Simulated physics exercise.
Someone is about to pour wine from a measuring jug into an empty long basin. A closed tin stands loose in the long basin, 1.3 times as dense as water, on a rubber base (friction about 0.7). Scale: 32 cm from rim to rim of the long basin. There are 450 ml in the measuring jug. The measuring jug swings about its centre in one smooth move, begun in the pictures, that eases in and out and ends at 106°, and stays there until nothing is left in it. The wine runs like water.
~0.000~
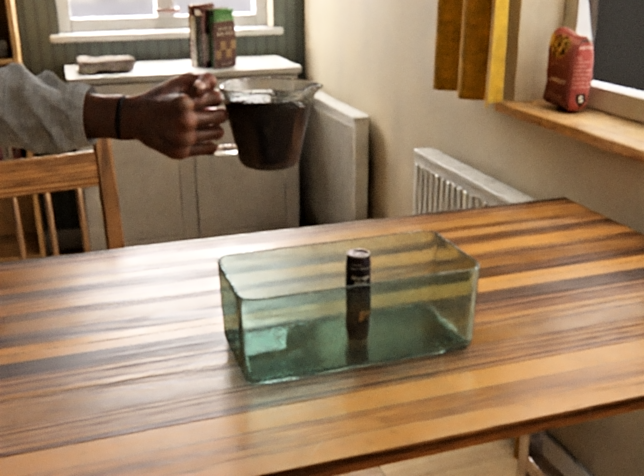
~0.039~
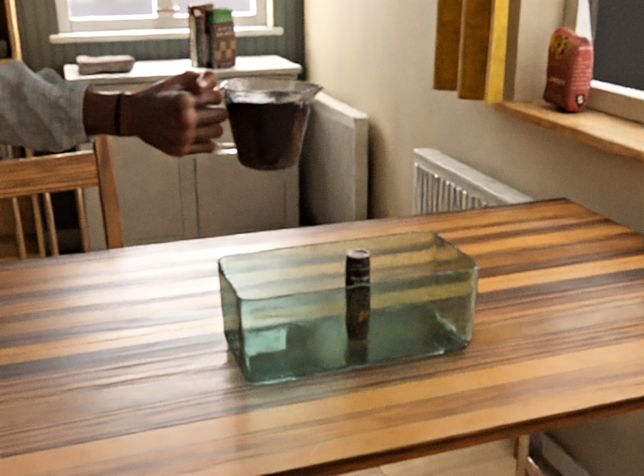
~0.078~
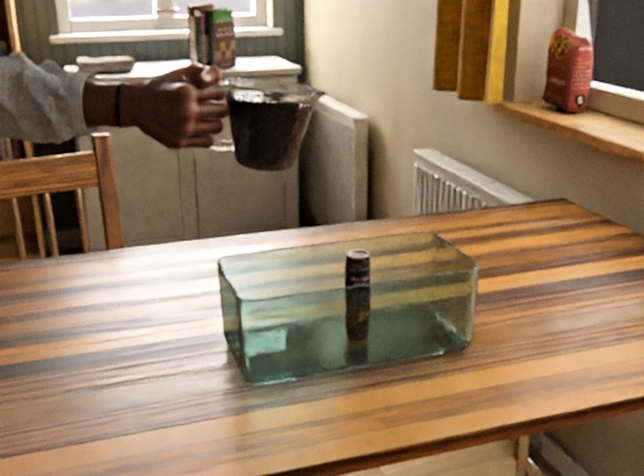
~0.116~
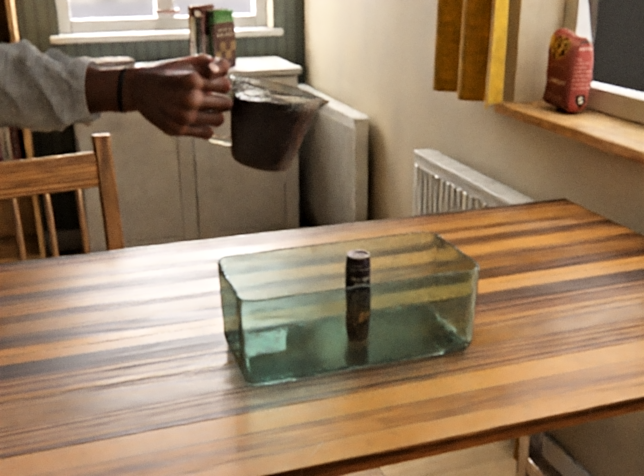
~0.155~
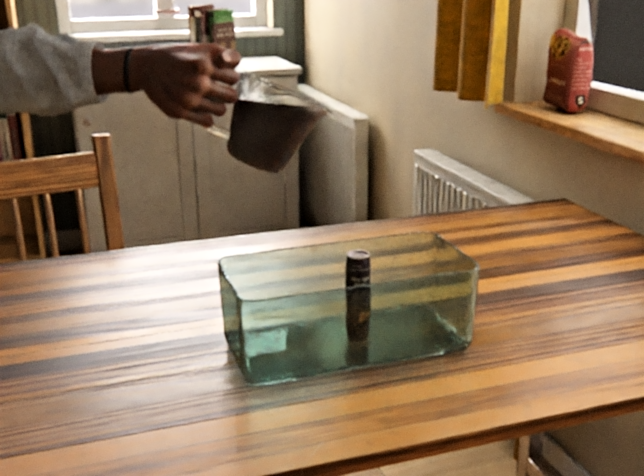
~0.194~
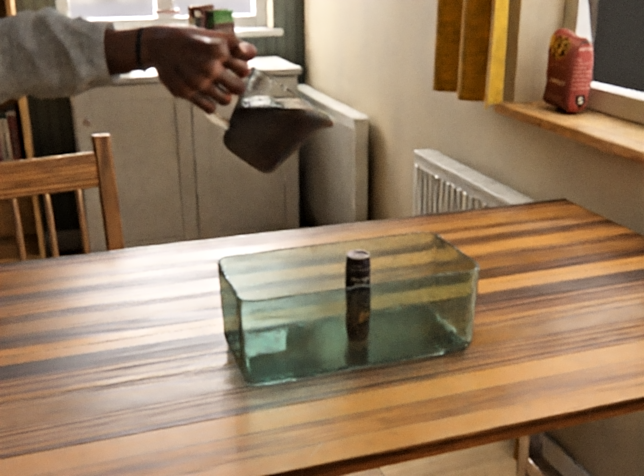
In a kitchen, a hand tilting a glass jug of dark liquid rightward above a clear basin holding an upright dark tin.
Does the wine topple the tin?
The tin topples.
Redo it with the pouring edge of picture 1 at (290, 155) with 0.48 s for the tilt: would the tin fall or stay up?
Then it remains upright.
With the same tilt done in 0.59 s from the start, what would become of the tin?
Then it remains upright.
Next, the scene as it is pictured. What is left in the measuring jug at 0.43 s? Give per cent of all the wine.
Some 30 per cent.
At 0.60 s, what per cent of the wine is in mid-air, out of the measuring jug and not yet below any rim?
Some 14 per cent.
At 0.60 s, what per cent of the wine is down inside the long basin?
About 82 per cent.
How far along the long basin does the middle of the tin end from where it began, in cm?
Some 7.5 cm.
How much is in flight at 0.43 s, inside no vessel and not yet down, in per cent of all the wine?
Some 52 per cent.
By 0.43 s the tilt is 103° and 31 per cent is still to pour; the tin stands where it began.
By 0.60 s the tilt is 106° and 3 per cent is still to pour; the tin stands where it began.
By 0.78 s the tilt is 106° and 0 per cent is still to pour; the tin leans 17°.
By 0.98 s the tilt is 106° and 0 per cent is still to pour; the tin lies on its side.
At rest the tin lies on its side.
